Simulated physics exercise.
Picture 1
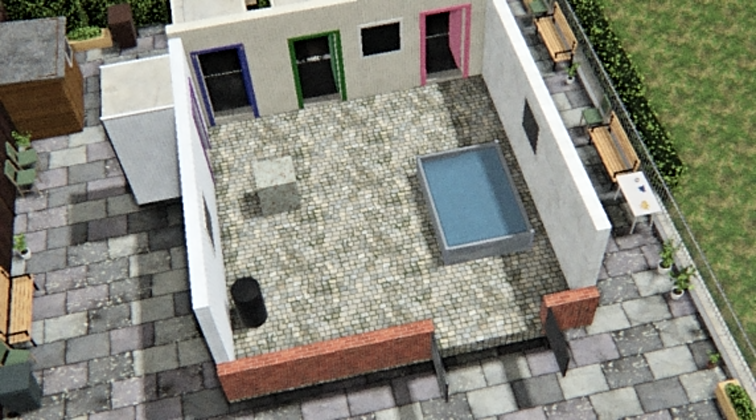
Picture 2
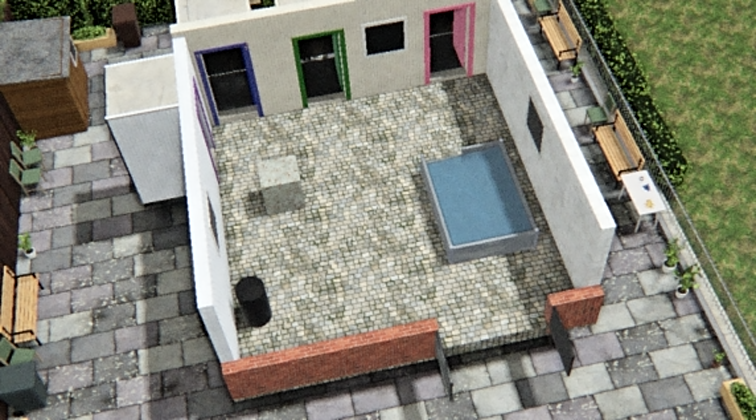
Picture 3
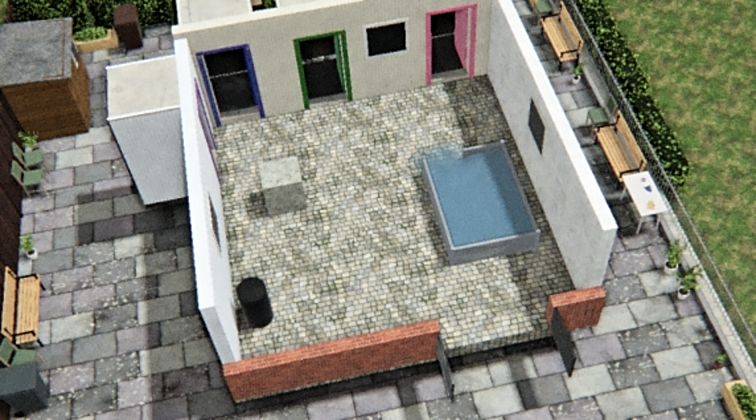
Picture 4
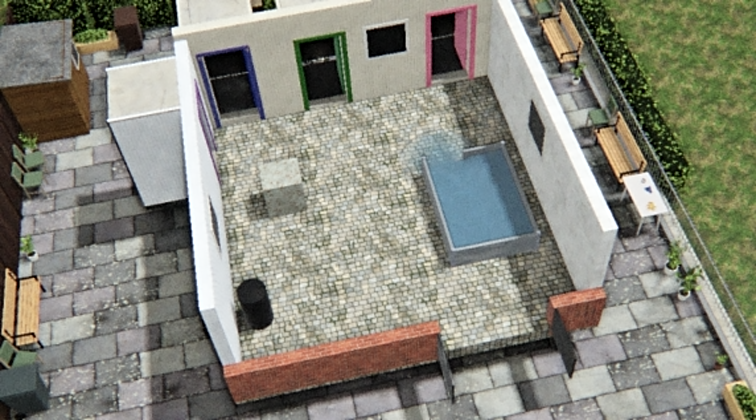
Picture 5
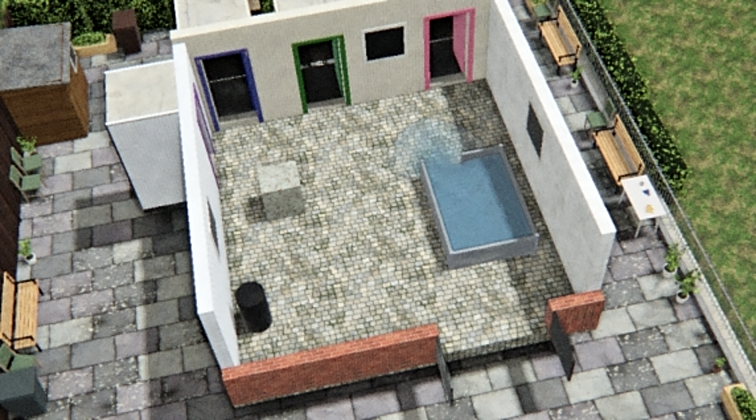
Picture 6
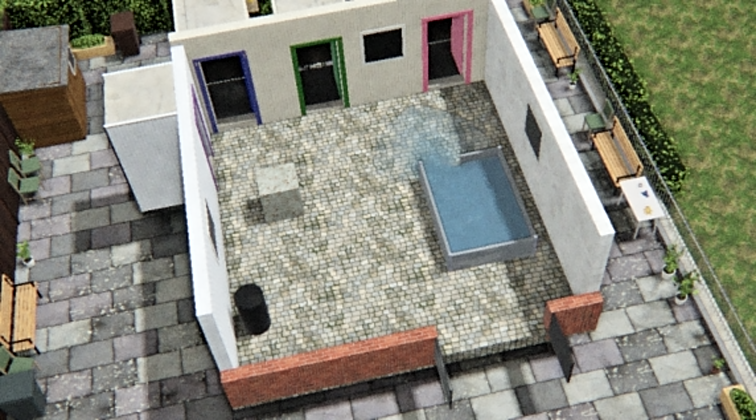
The clip opens on a paved court with blue, green and pink doorframes along the back wall and still water in an open tank on the right. Water then breaks out at the tank's far side, and the pale, splashing patch spreads backward and to the left across the paving.
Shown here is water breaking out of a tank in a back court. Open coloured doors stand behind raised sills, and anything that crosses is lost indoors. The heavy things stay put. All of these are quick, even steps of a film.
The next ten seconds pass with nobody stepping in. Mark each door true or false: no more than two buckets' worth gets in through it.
Pink door: False, blue door: True, green door: False, purple door: False.
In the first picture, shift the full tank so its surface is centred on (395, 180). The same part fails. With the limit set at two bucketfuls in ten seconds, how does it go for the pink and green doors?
Pink: Within the limit; green: Over the limit.
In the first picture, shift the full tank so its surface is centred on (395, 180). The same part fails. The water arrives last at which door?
Last of all, the door marked purple.
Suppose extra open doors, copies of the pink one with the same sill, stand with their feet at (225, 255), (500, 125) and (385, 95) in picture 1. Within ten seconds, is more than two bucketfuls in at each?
The first new doorway comes up short, the second comes up short, the third tops it.
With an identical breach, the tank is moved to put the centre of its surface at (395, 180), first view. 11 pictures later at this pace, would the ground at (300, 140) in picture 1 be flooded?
Soaked there.
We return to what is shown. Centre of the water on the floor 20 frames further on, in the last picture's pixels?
Close to pixel (431, 171).
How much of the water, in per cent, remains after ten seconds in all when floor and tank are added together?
Near 86 in a hundred.
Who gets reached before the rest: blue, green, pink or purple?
Go with the pink-painted one.
A moment on, water covers 15 % of the floor; the pink door wet at the sill, nothing in, the blue door not reached, the green door not reached, the purple door not reached.
Next, water covers 25 % of the floor; the pink door under two buckets in, the blue door not reached, the green door under two buckets in, the purple door not reached.
Then, water covers 30 % of the floor; the pink door over two buckets in, the blue door wet at the sill, nothing in, the green door over two buckets in, the purple door wet at the sill, nothing in.
Later, water covers 50 % of the floor; the pink door over two buckets in, the blue door wet at the sill, nothing in, the green door over two buckets in, the purple door over two buckets in.
In the end, water covers 65 % of the floor; the pink door over two buckets in, the blue door wet at the sill, nothing in, the green door over two buckets in, the purple door far over two buckets in.
